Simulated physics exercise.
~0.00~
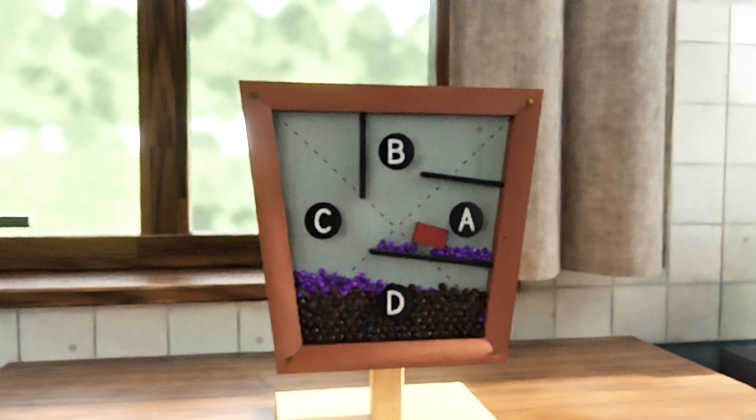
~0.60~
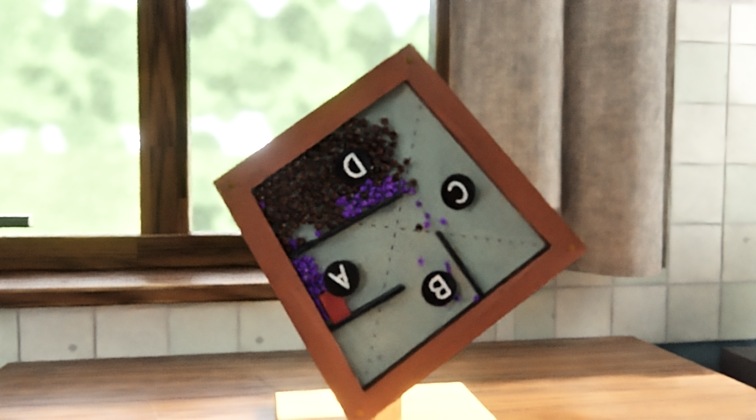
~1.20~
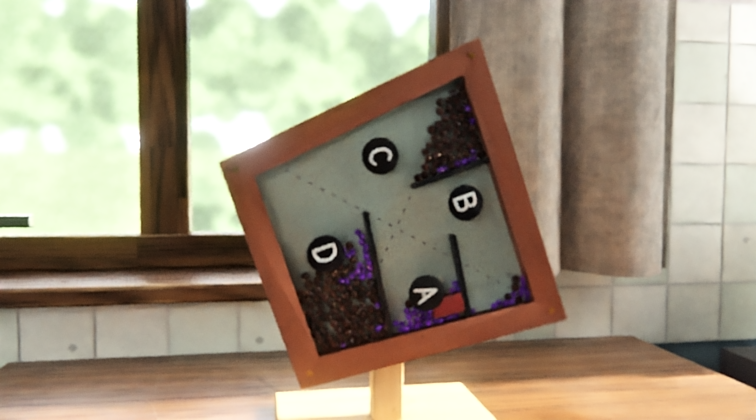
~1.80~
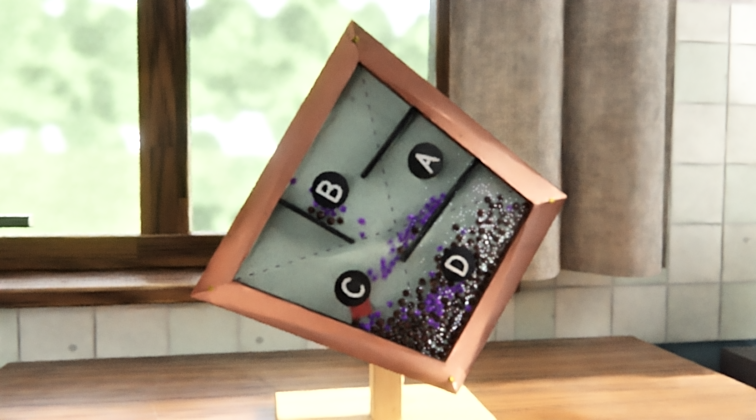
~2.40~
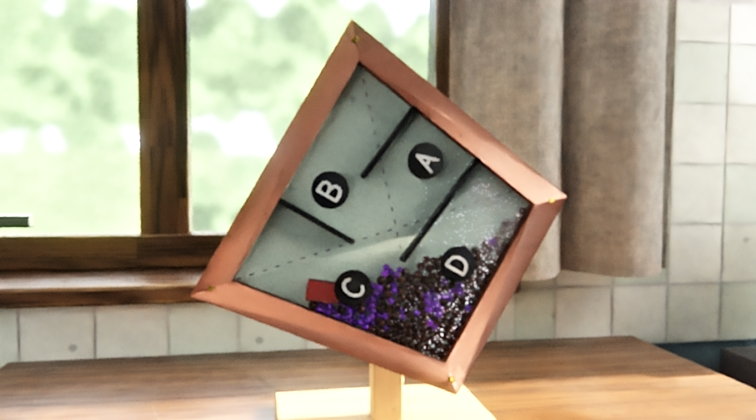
On a wooden tabletop by a window, a framed box of dark and purple beads turns, swings back and stops tilted, red block by C.
